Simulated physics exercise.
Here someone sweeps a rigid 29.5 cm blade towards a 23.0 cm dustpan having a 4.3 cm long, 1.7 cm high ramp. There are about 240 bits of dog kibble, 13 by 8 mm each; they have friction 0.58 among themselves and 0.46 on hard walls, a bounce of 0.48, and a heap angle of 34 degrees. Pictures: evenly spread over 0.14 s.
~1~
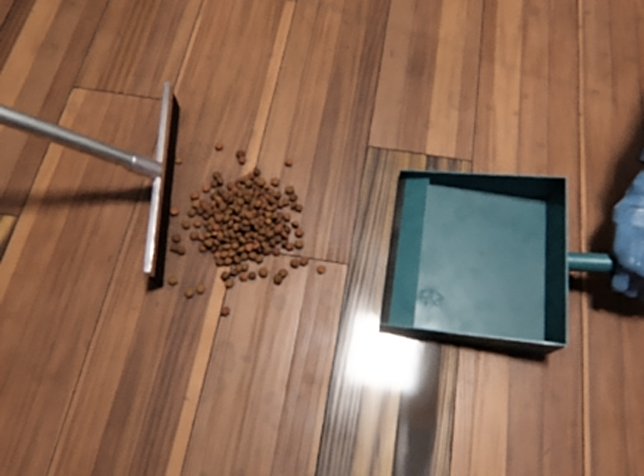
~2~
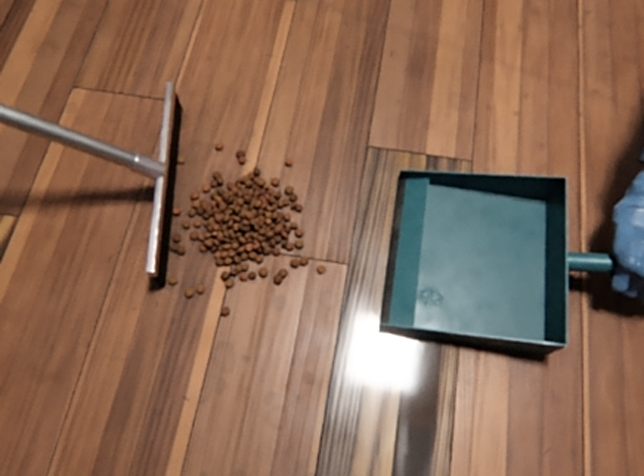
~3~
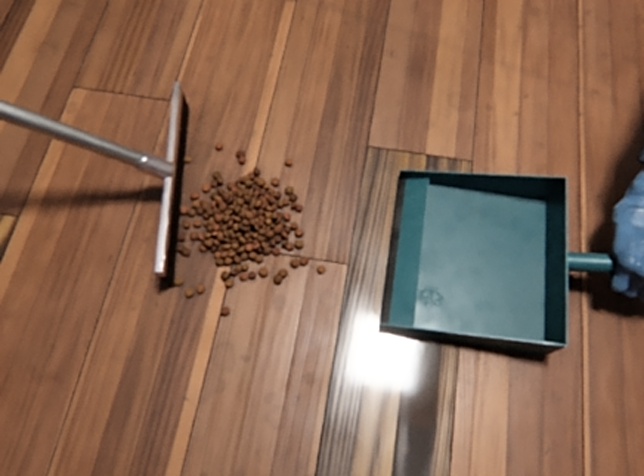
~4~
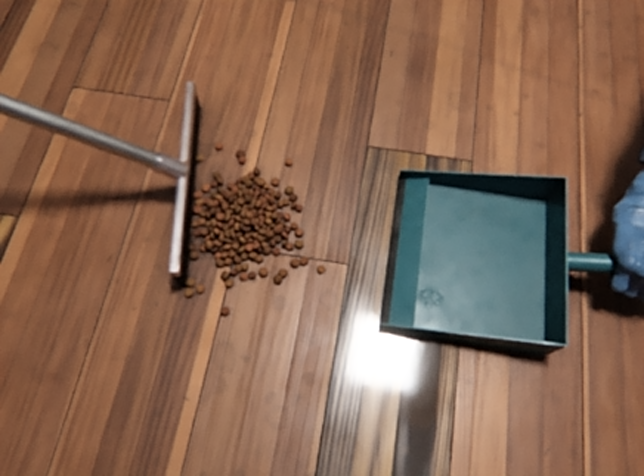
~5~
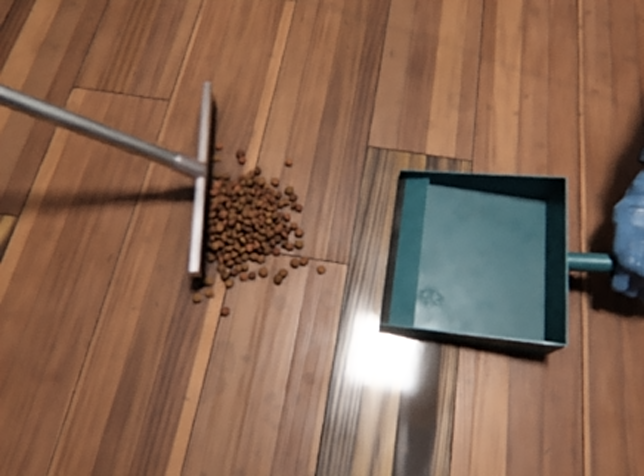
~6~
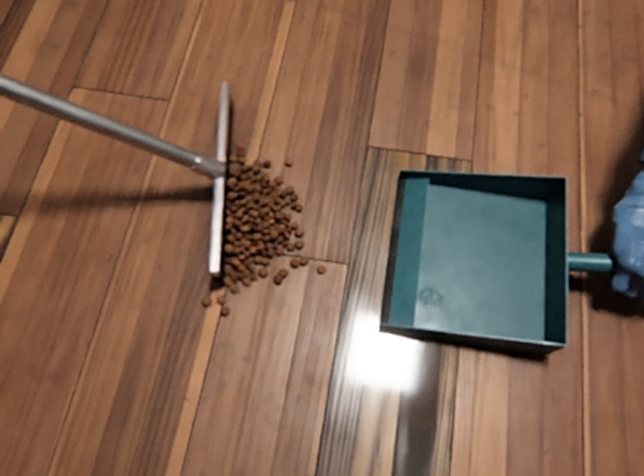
A metal-handled flat blade sliding slowly right across a wooden floor, pressing into a pile of brown kibble beside a green dustpan.
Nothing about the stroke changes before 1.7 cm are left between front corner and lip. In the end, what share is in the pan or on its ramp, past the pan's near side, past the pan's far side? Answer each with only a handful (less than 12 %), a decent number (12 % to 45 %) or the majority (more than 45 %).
In the pan or on its ramp: A decent number; past the pan's near side: Only a handful; past the pan's far side: A decent number.
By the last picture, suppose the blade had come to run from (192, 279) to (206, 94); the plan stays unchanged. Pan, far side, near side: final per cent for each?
That ends as pan 30, far 10, and near 5.
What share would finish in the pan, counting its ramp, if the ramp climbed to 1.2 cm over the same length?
Roughly 40 per cent.
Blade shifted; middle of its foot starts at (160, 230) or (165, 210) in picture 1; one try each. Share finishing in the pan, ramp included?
First try about 35 per cent, second about 40 per cent.
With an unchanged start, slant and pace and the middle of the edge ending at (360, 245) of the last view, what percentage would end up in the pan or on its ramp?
Roughly 40 %.
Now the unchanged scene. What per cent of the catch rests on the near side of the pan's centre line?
I'd put it near 30 per cent.
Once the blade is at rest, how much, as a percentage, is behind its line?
Close to 5 percent.
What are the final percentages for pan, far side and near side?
Final shares - pan: 40%, near side: 0%, far side: 20%.
Then, 0.12 s after the last picture, middle of the blade 14 cm from the lip; 0 % over the lip, far side 5 %, near side 0 %.
Then, 0.21 s after the last picture, middle of the blade 6 cm from the lip; 5 % over the lip, far side 15 %, near side 0 %.
Then, 0.42 s after the last picture, middle of the blade 4 cm from the lip; 40 % over the lip, far side 20 %, near side 0 %.
In the end, pan 40 %, near side 0 %, far side 20 %, in front of the lip or behind the blade 40 %.
